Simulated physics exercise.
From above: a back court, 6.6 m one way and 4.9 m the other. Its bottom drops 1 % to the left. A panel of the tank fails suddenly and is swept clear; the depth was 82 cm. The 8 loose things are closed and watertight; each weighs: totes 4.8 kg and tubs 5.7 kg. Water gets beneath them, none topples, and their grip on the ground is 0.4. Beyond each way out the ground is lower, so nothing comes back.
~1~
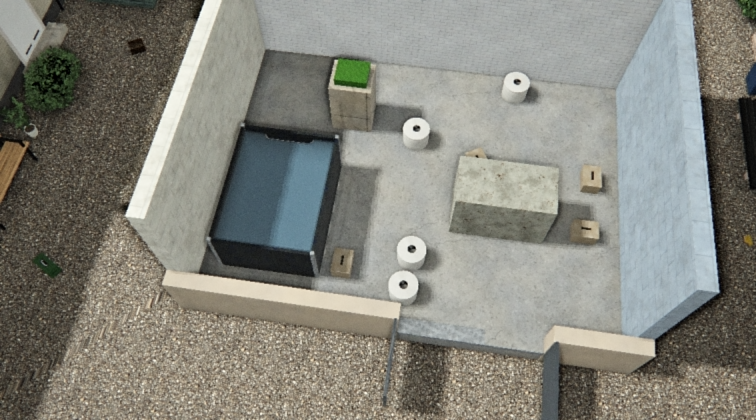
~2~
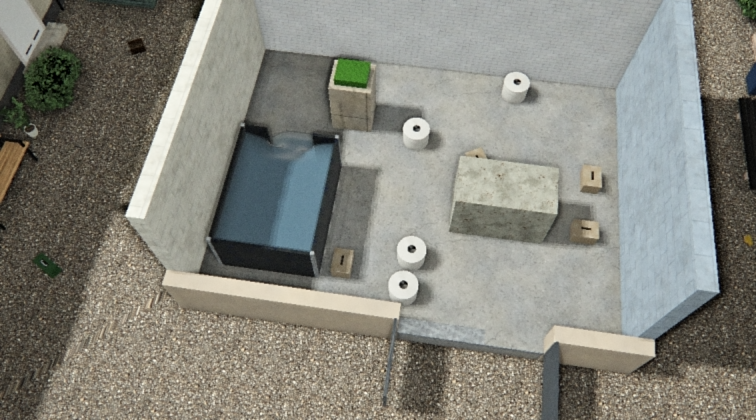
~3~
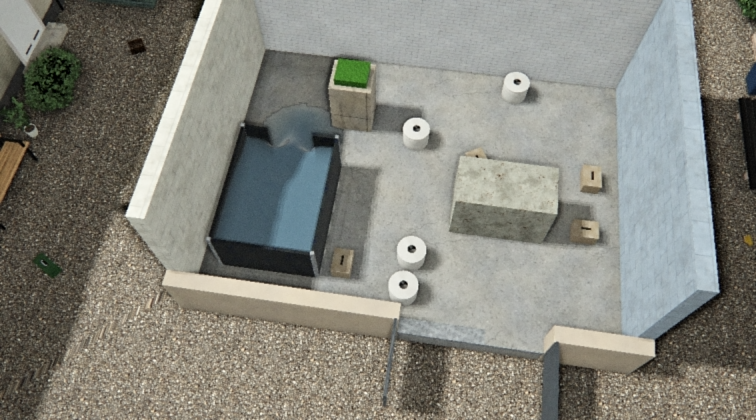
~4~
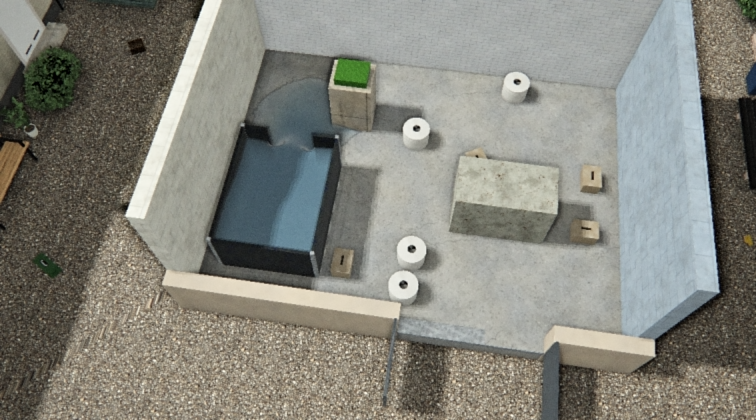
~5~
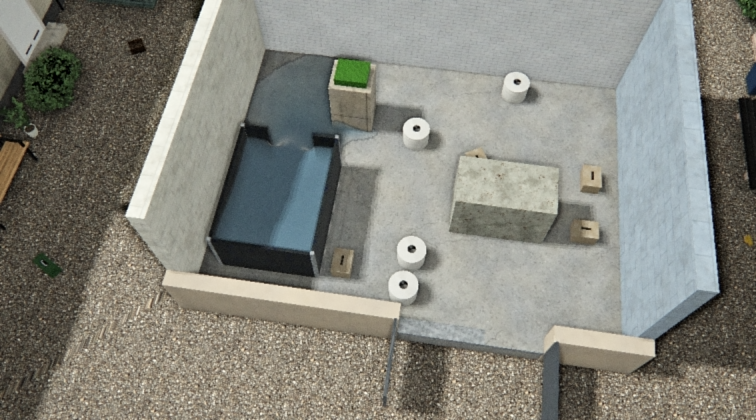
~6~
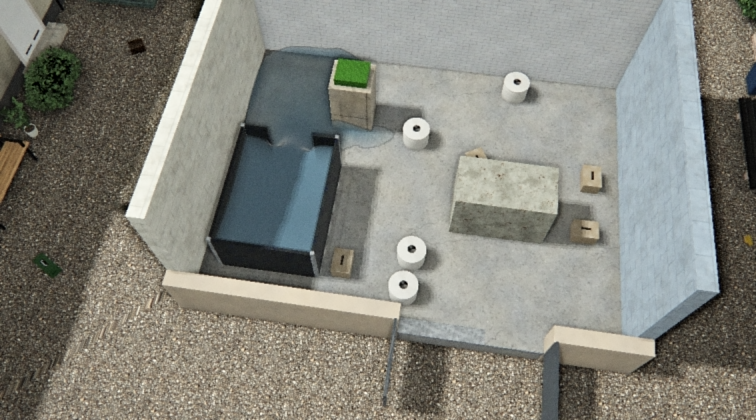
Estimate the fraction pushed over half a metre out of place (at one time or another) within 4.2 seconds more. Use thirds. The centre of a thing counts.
Share: One to two thirds.
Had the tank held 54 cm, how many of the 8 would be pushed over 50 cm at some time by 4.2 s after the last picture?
In that case 2 of them.
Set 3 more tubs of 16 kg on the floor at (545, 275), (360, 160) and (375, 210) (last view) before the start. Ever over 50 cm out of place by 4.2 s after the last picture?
In that order: Under, under, short of it.
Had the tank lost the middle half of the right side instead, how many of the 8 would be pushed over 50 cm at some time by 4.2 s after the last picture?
In that case 7 of them.
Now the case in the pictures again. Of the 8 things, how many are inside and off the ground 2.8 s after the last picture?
At that moment 1.
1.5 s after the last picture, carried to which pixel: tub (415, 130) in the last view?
Near (478, 127).
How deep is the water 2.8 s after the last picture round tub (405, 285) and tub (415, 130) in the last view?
About 0 and 6 cm.
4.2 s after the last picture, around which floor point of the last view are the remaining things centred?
Around (516, 227).
Then, 0.4 s after the last picture 0 of 8 are over 50 cm from their spots; 0 afloat.
Then, 1.5 s after the last picture 1 of 8 are over 50 cm from their spots; 0 afloat.
Then, 2.8 s after the last picture 3 of 8 are over 50 cm from their spots; 1 afloat.
Then, 4.2 s after the last picture 4 of 8 are over 50 cm from their spots, and 4 have been at some point; 4 afloat.
